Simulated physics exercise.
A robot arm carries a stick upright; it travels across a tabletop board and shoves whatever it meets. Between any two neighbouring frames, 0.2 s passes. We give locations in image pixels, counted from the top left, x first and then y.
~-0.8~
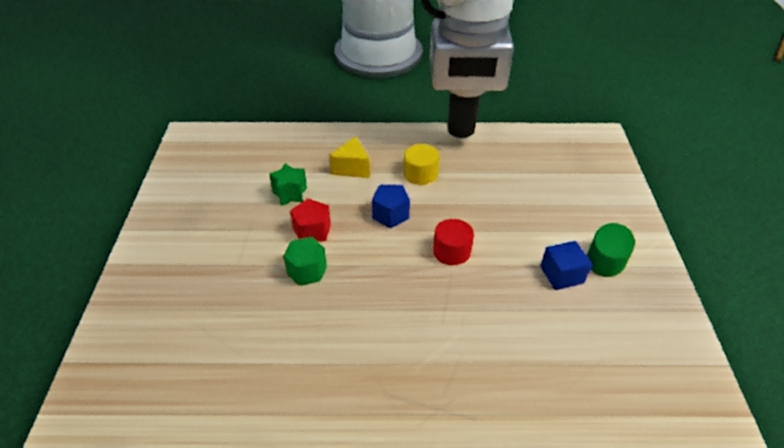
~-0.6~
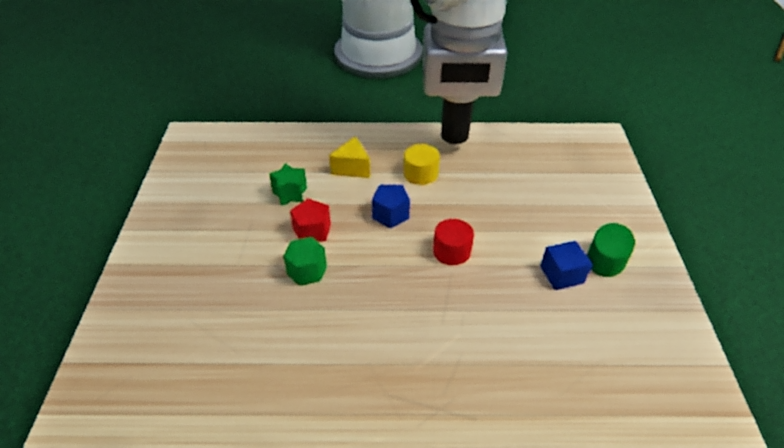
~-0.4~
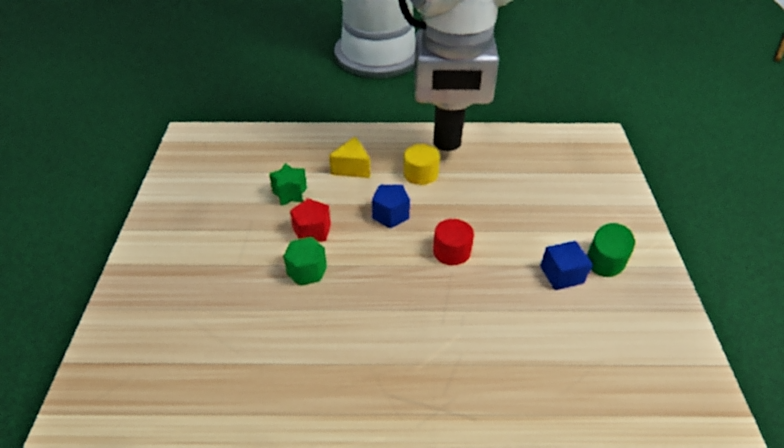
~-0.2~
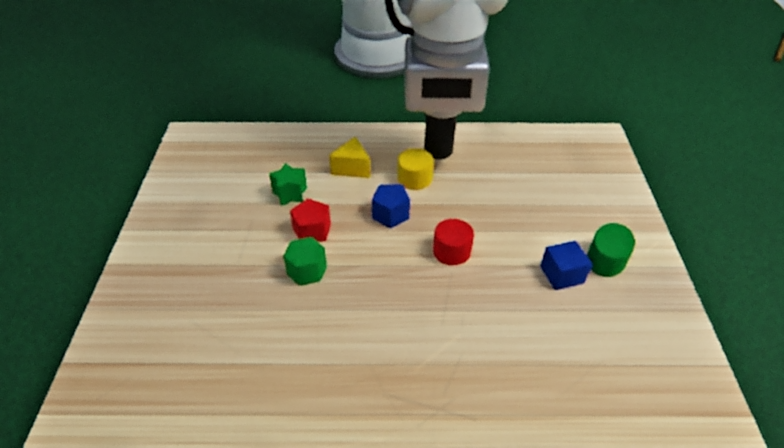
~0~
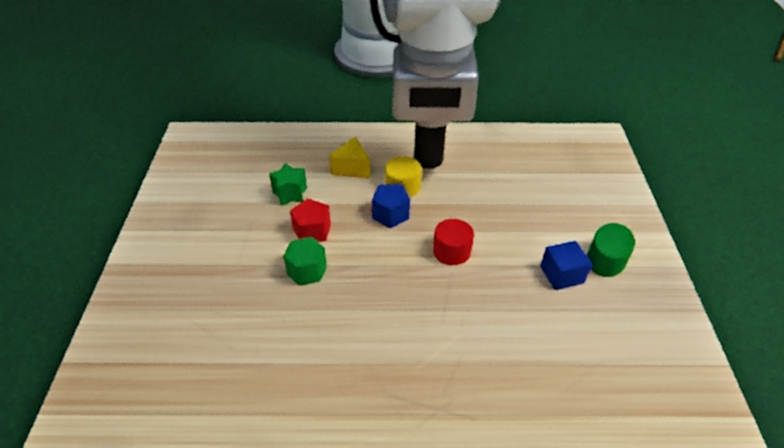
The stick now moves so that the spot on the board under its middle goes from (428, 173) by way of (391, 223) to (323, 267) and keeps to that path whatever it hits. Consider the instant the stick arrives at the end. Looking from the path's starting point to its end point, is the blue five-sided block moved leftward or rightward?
It moves over to the left.
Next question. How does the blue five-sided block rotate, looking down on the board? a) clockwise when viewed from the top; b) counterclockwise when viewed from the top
The correct letter is b.
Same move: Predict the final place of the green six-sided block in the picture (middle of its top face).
I'd place it at (285, 263), taking the centre of its top.
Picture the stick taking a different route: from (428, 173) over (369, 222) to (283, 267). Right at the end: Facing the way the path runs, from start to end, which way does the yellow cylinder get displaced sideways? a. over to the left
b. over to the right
b - over to the right.
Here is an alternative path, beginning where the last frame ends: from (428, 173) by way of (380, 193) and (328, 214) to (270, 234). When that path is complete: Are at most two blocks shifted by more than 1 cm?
I'd say no.
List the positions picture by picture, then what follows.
The first frame shows stick's lower end at (461, 130); green six-sided block at (304, 251); red five-sided block at (310, 211); blue five-sided block at (391, 195); yellow cylinder at (422, 154).
The second frame shows stick at (455, 136); blocks still.
The third frame shows stick at (447, 143); blocks still.
The fourth frame shows stick at (439, 151); yellow cylinder at (416, 158).
The fifth frame shows stick at (429, 160); green six-sided block at (304, 251); red five-sided block at (310, 211); blue five-sided block at (391, 195); yellow cylinder at (403, 167).
On the path given first. One third of the way, stick at (407, 193); blue five-sided block at (384, 207), turned 20° anticlockwise; yellow cylinder at (372, 183).
Two thirds of the way, stick at (370, 225); blue five-sided block at (351, 241), turned 40° anticlockwise; yellow cylinder at (364, 187).
At the end, stick at (321, 254); green six-sided block at (285, 263), turned 55° clockwise; red five-sided block still; blue five-sided block at (324, 276), turned 95° anticlockwise; yellow cylinder at (364, 187).
